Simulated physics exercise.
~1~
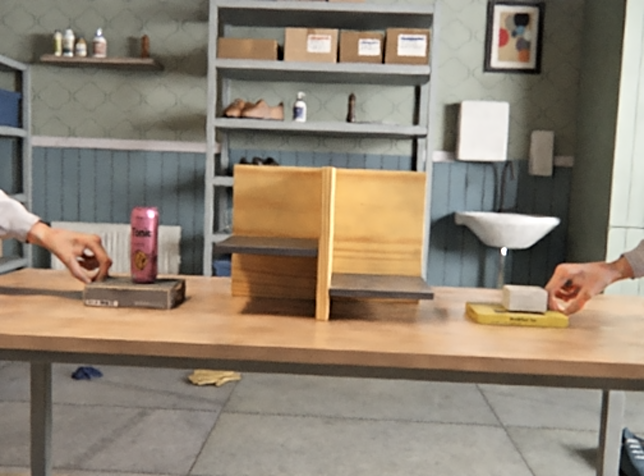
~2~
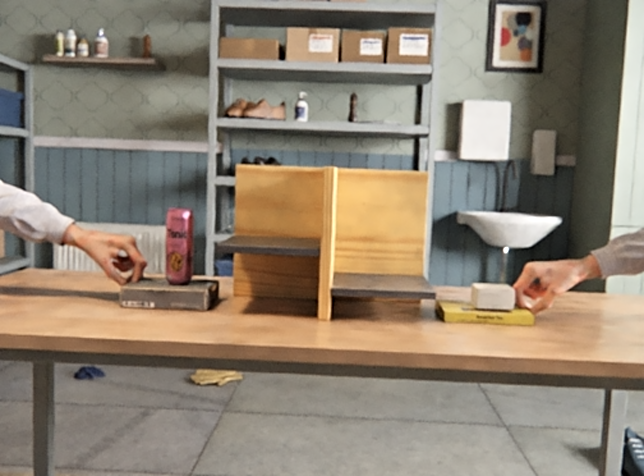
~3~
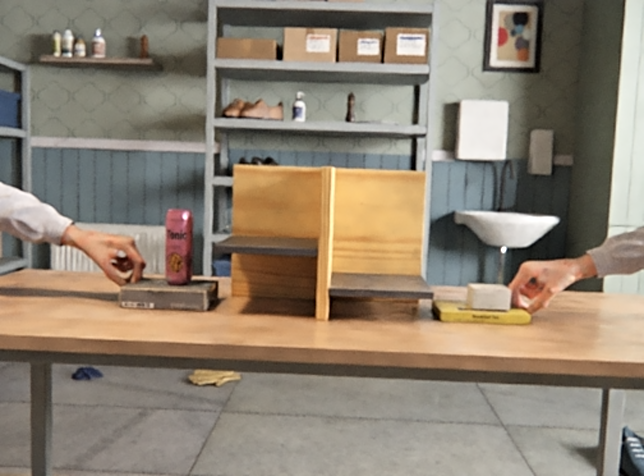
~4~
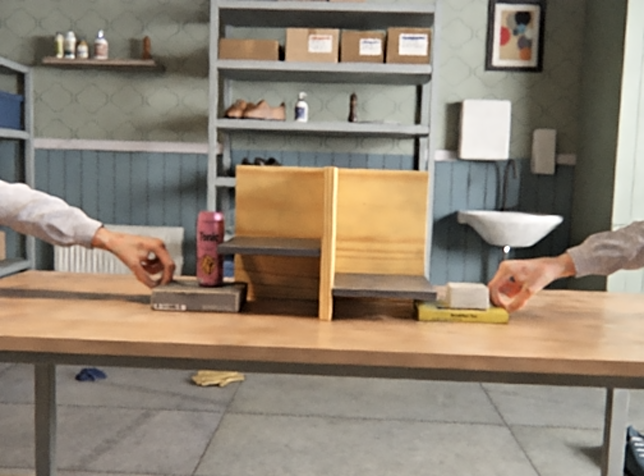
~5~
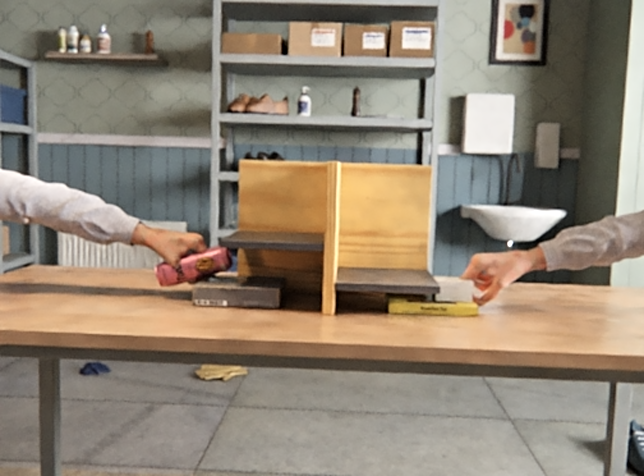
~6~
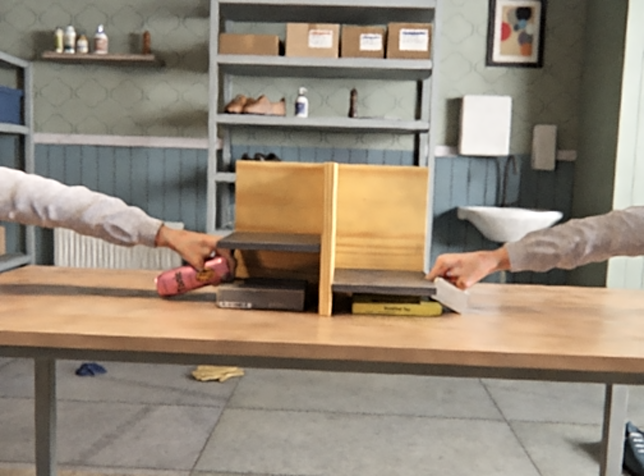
The clip shows two hands sliding a grey box carrying an upright pink can and a yellow packet carrying a white block inward beneath low shelves; the can is knocked onto its side and the block is pushed back and tilted, both left outside the shelves.
